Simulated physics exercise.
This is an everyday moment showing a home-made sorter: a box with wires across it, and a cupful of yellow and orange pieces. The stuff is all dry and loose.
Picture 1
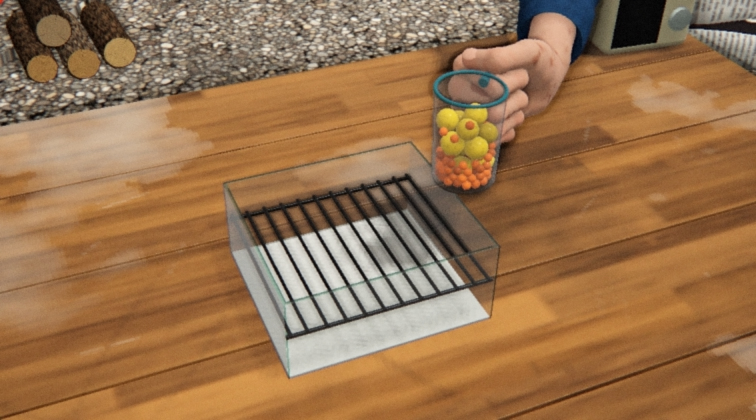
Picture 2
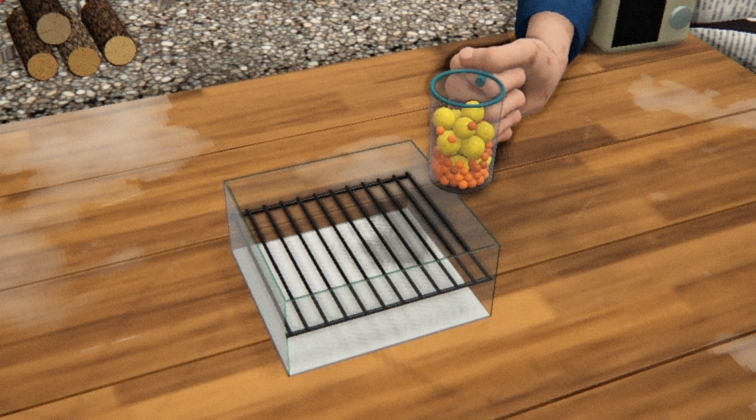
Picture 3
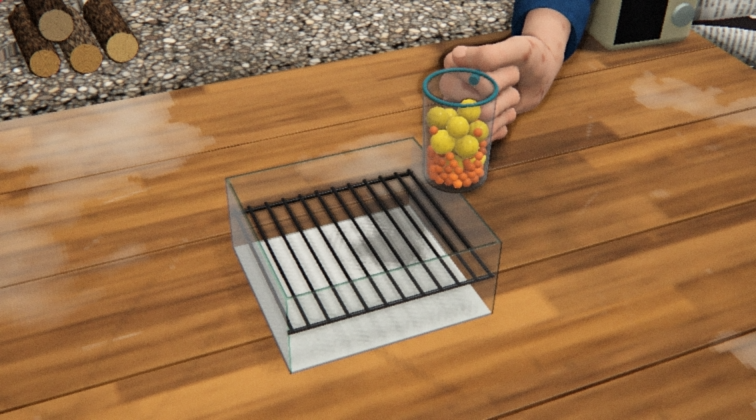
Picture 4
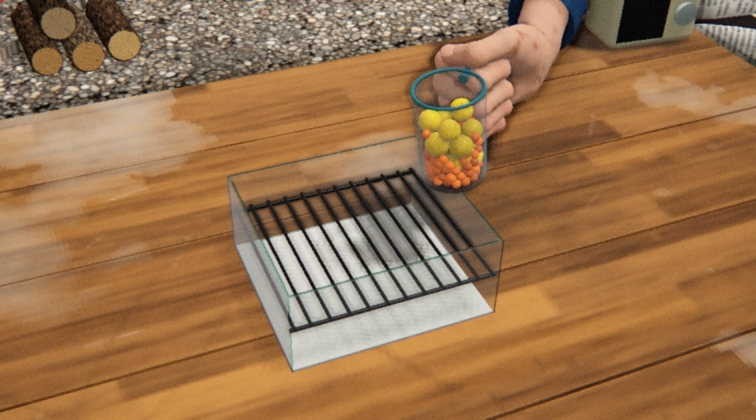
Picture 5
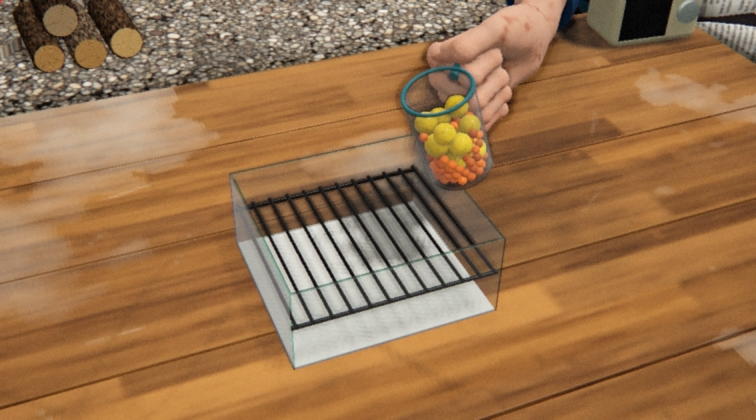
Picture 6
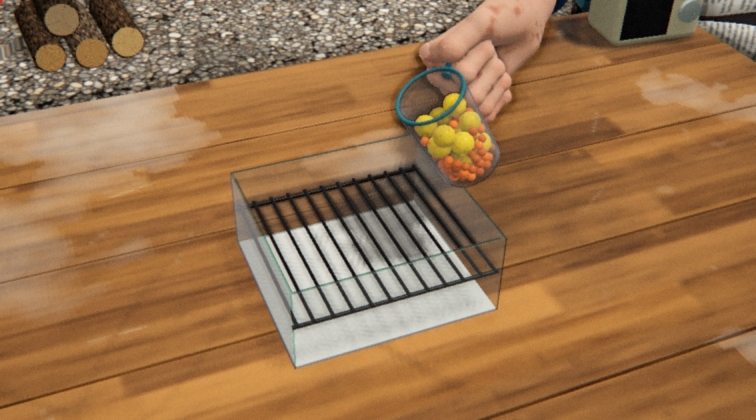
A wooden tabletop is seen from above at an angle, with stacked logs on gravel at the upper left and part of a pale boxy object at the upper right. A clear box with dark bars across it sits near the centre, and a hand holds a clear, teal-rimmed cup of yellow balls above smaller orange ones. The hand shifts the cup slightly left, then tilts it leftward near the box while the view drifts very slightly.
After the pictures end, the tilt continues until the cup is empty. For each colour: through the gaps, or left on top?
Once poured, the yellow ones are trapped on top. Orange ones, they slide between the bars.
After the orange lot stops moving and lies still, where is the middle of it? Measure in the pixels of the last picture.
At about (357, 266).
Then, 0.48 s later than the last frame, yellow ones, every one in the cup; orange ones, every one in the cup.
Then, 0.89 s later than the last frame, yellow ones, roughly half in the cup, roughly half on or over the wires; orange ones, almost all in the cup, about a tenth on or over the wires.
Then, 1.25 s later than the last frame, yellow ones, every one on or over the wires; orange ones, roughly a third on or over the wires, roughly two thirds under the rack.
When it is over, yellow ones, every one on the wires, not one under the rack; orange ones, every one under the rack.
